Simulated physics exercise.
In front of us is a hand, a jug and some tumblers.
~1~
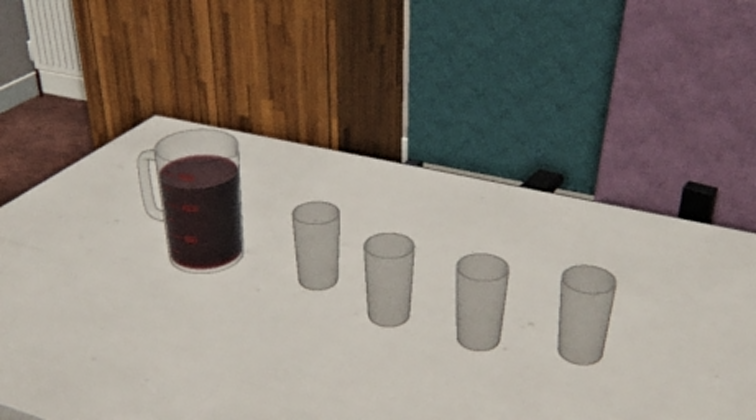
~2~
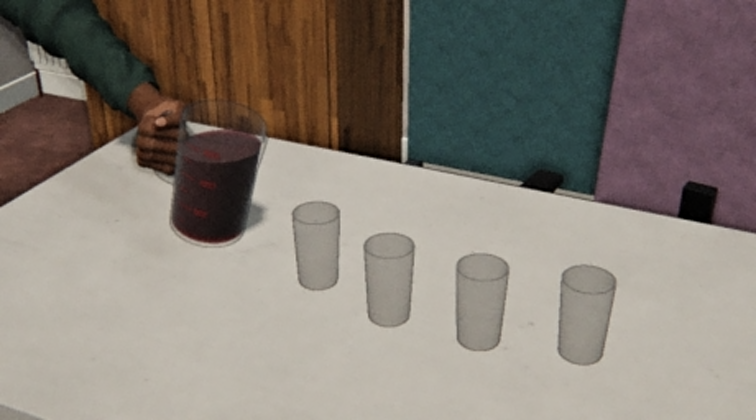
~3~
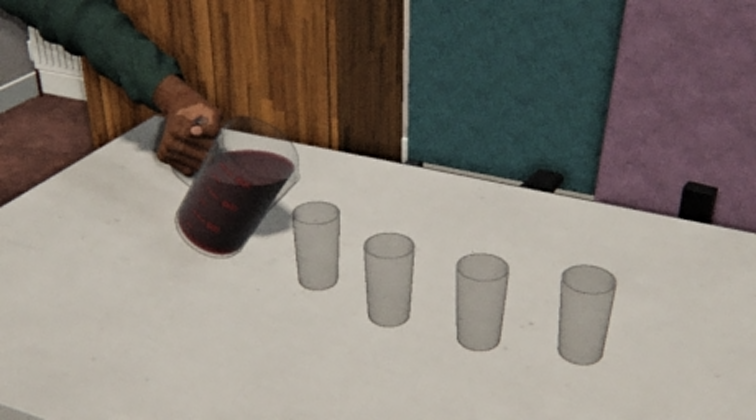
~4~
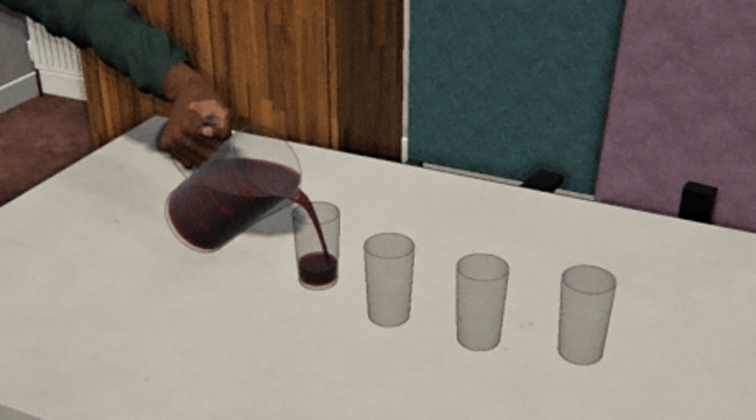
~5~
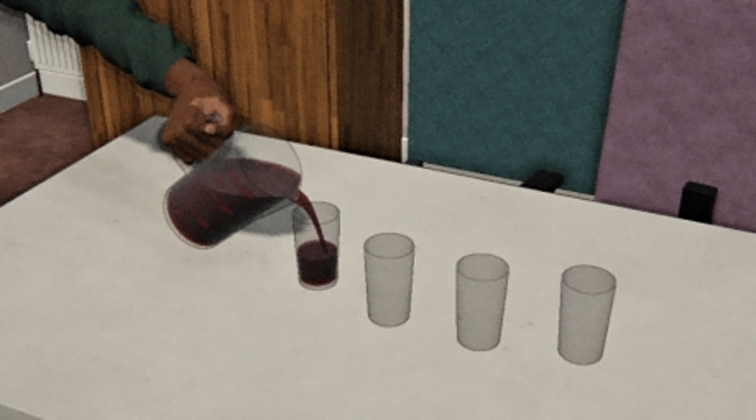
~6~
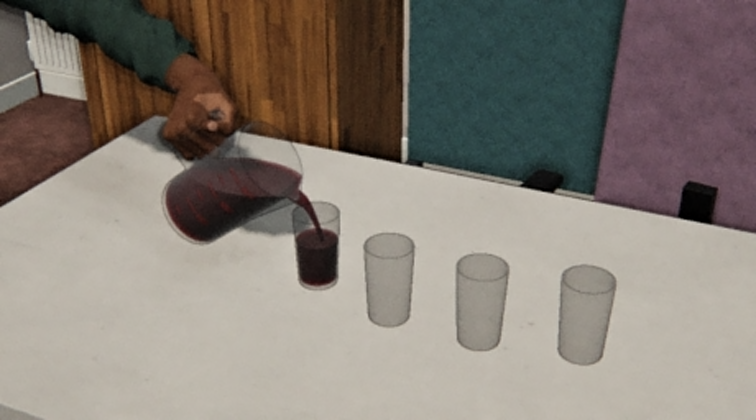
A clear jug of dark red liquid stands at the left of a white tabletop, seen from slightly above by a still camera, with wood panelling and teal and purple panels behind. Four empty, clear tumblers stretch in a row to its right. A hand in a dark green sleeve lifts the jug, moves it right and tilts it, pouring a red stream that partly fills the nearest tumbler.
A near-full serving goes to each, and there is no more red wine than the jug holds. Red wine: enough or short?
I reckon it manages all of them, to be honest.
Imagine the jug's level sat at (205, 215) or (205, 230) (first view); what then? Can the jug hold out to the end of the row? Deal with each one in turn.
The first one runs dry and the second one runs dry.
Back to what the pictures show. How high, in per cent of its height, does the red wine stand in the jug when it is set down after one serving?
I reckon close to 60 percent.
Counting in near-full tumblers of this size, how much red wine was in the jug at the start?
I'd put it at close to 5.0 servings.
Soon after, the first is about three quarters full.
Later, the first is done and the jug has about three quarters of its load.
In the end, all four are full and about a quarter of the red wine is over.
